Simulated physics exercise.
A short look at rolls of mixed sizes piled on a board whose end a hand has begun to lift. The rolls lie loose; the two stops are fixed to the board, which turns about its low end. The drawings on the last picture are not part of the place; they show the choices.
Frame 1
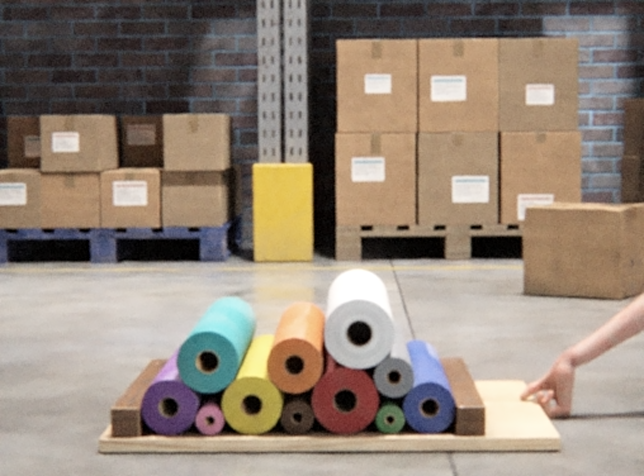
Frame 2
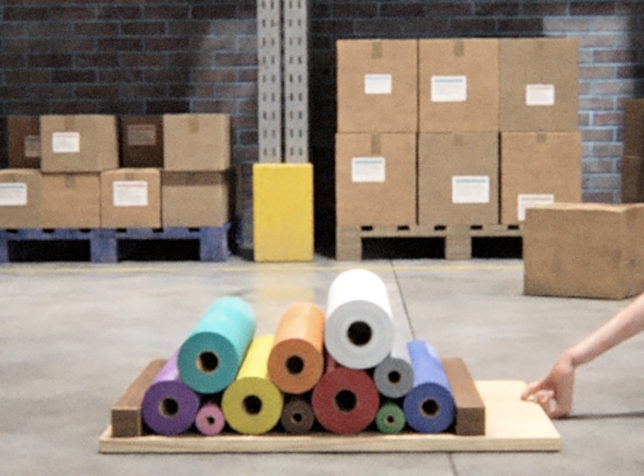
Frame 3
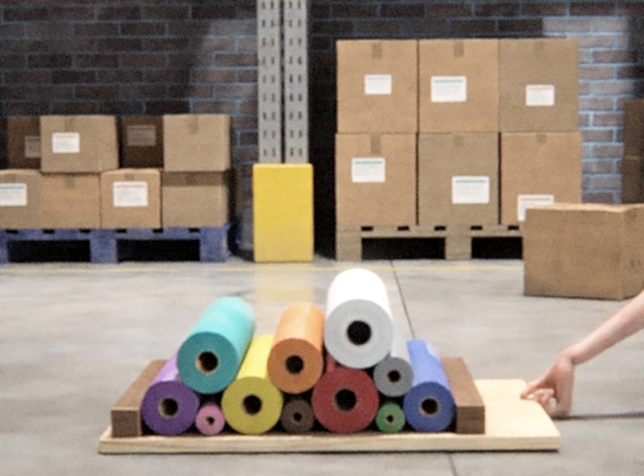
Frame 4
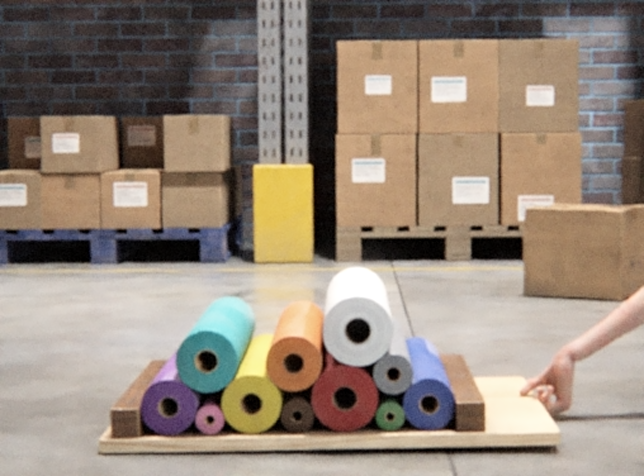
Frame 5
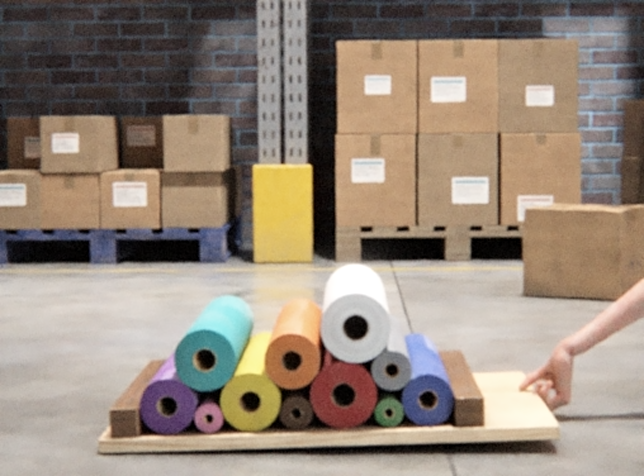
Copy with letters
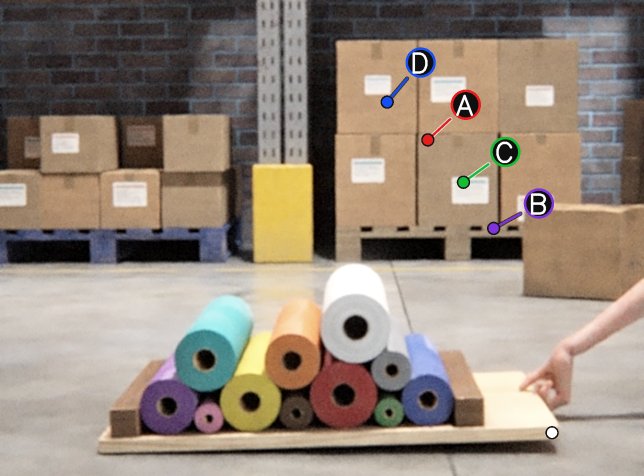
A hand slowly lifts the right end of a board piled with colourful rolls slightly.
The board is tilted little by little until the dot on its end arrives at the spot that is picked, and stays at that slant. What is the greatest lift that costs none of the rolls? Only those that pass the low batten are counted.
Raise it to C.
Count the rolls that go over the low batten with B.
At B the number is none.
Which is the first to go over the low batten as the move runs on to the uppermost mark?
First is the turquoise one.
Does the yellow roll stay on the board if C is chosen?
The yellow roll: Yes.
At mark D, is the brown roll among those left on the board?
Yes.
On the copy, A at (428, 140); B at (494, 229); C at (463, 182); D at (387, 102); the white dot at (552, 433).
On C. First, board at 20°.
Then, board at 36°.
Finally, board at 36°, none over the low batten.
By contrast, A one over the low batten (turquoise); B none over the low batten; D three over the low batten (orange, turquoise, white).
